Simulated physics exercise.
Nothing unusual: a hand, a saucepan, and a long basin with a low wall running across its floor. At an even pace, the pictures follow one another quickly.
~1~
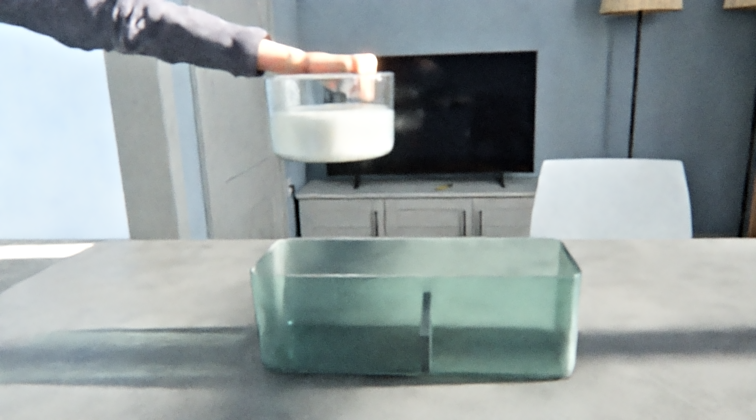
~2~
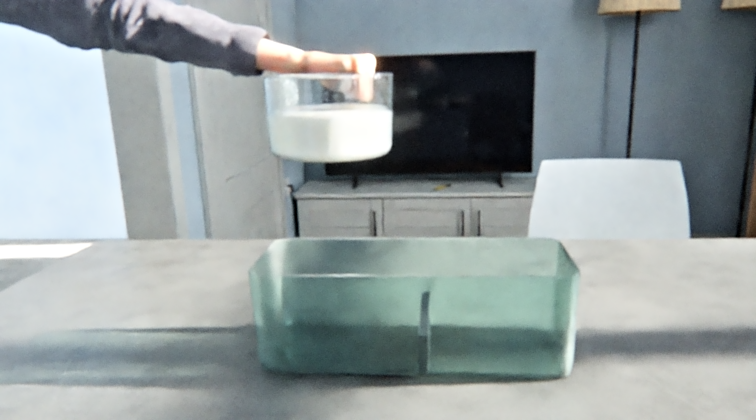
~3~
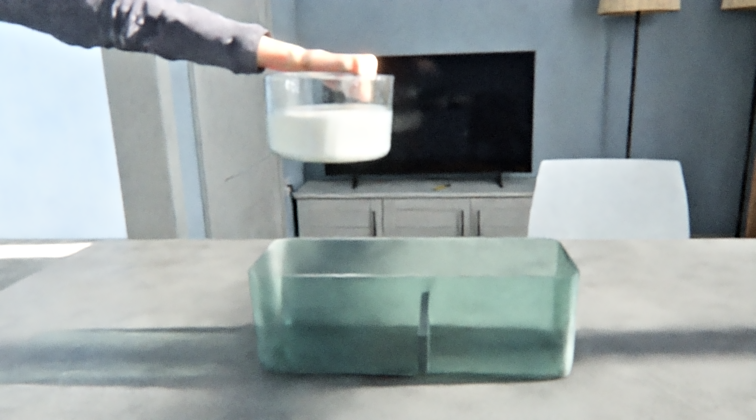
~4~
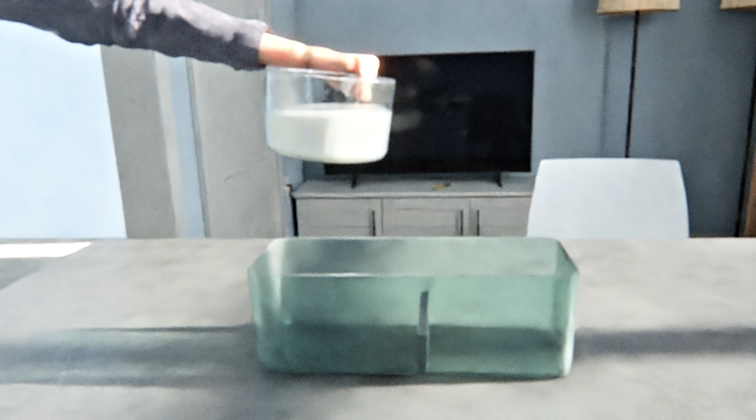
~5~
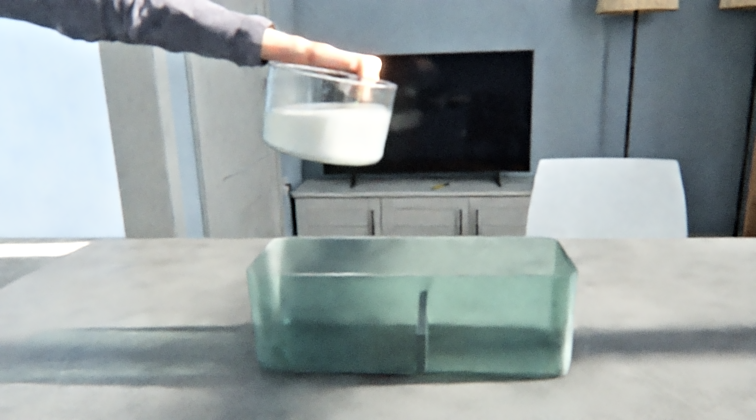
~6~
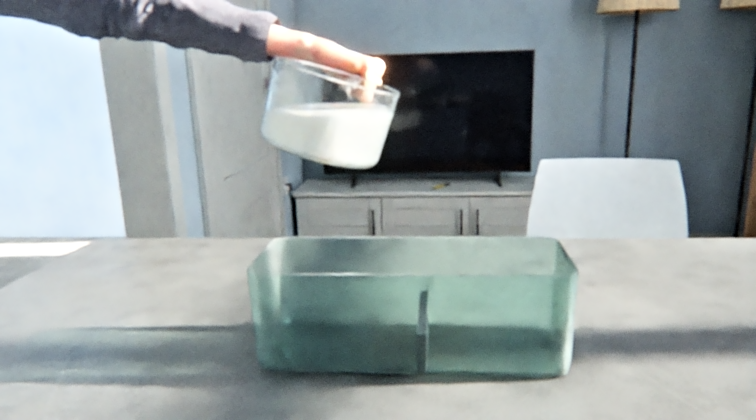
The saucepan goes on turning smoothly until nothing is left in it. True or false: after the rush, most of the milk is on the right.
True.
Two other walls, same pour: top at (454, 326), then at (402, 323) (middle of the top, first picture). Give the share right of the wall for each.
My guess is some 55 percent the first time and some 90 percent the second.
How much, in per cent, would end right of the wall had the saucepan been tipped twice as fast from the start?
Roughly 90 in a hundred.
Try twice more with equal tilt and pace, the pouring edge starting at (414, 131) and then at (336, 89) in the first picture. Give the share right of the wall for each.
You'd get around 95 per cent and then around 10 per cent.
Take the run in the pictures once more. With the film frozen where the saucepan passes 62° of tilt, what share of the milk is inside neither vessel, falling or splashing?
I'd put it near 20 per cent.
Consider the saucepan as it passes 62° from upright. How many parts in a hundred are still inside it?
Roughly 75 percent remains at that point.
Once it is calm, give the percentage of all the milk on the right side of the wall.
About 90 per cent.
A moment on, the tilt is 62° and 77 per cent is still to pour, 1 is left of the wall and 2 right of it.
Next, the tilt is 88° and 27 per cent is still to pour, 2 is left of the wall and 54 right of it.
Then the tilt is 94° and 5 per cent is still to pour, 4 is left of the wall and 85 right of it.
Later the tilt is 94° and 1 per cent is still to pour, 7 is left of the wall and 90 right of it.
Finally, 8 per cent lies left of the wall, 90 right of it and 1 outside.
